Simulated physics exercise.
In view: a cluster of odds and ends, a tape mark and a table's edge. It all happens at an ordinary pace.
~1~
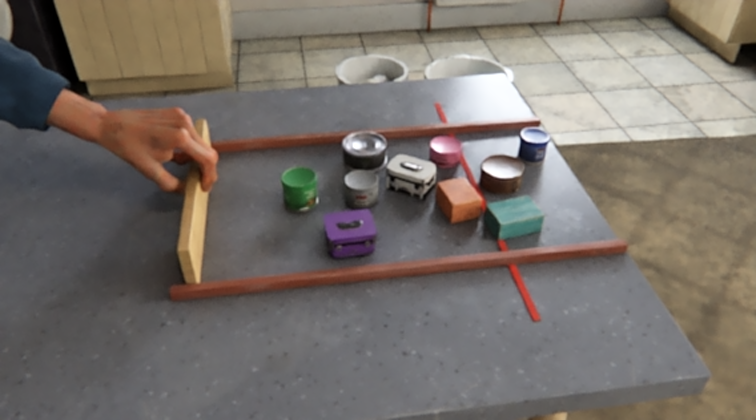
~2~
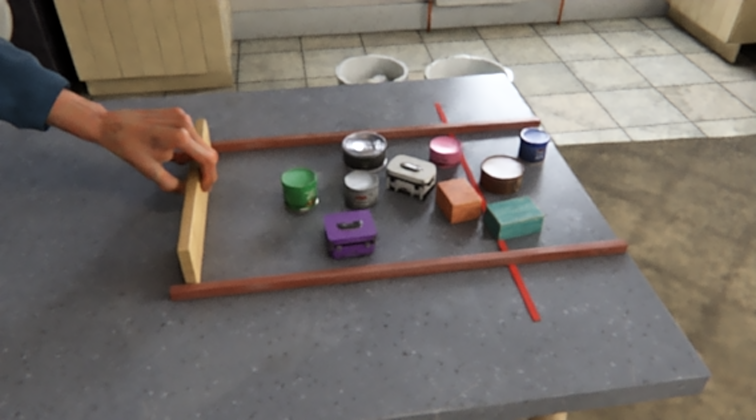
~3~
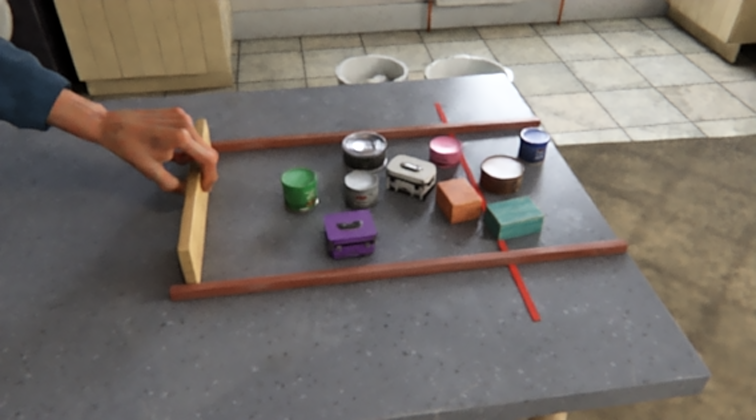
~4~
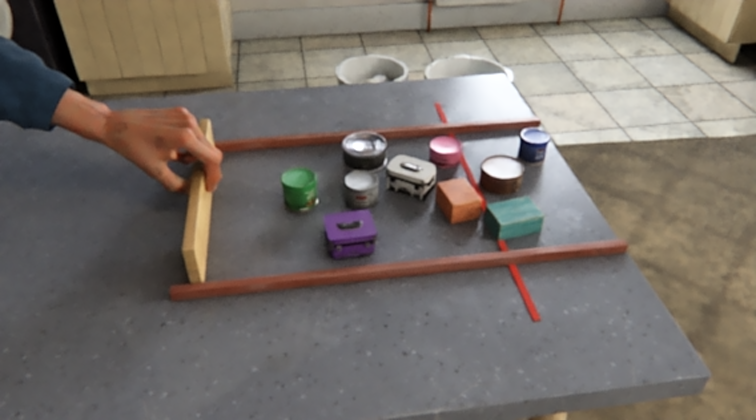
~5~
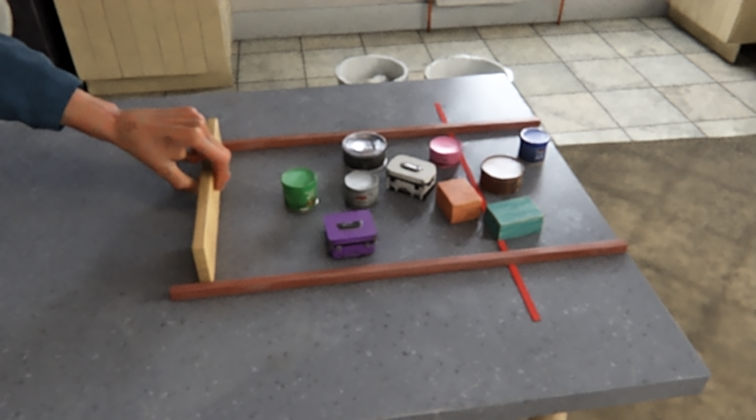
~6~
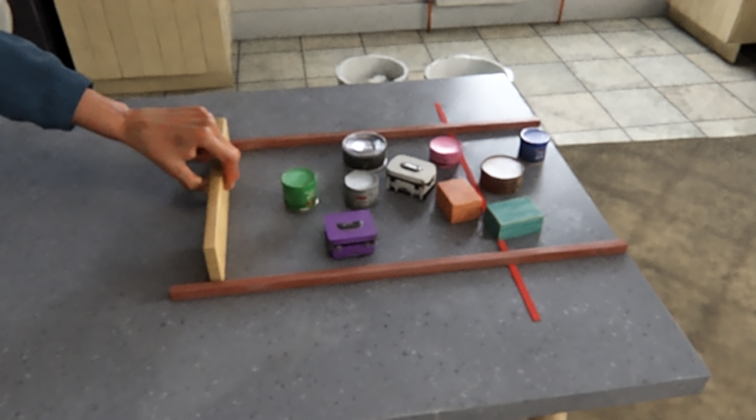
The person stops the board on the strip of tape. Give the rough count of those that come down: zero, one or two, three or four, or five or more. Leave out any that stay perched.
The number that fall off is zero.
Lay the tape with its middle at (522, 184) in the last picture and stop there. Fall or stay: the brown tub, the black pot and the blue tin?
The brown tub falls; the black pot stays on; the blue tin drops off.
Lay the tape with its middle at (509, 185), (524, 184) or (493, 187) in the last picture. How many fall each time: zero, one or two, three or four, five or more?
For each place: One to two; three to four; not one.
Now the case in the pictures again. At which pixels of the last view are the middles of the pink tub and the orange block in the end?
The pink tub at (515, 149), the orange block at (529, 189).
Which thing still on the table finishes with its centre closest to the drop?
That is the blue tin.
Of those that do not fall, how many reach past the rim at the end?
That would be 0.
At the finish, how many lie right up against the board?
That makes 4.
A little later, none off yet; blue tin at rest near (533, 147); brown tub at rest near (501, 175); turquoise block at rest near (514, 218).
When it is over, the number that fall off is zero.
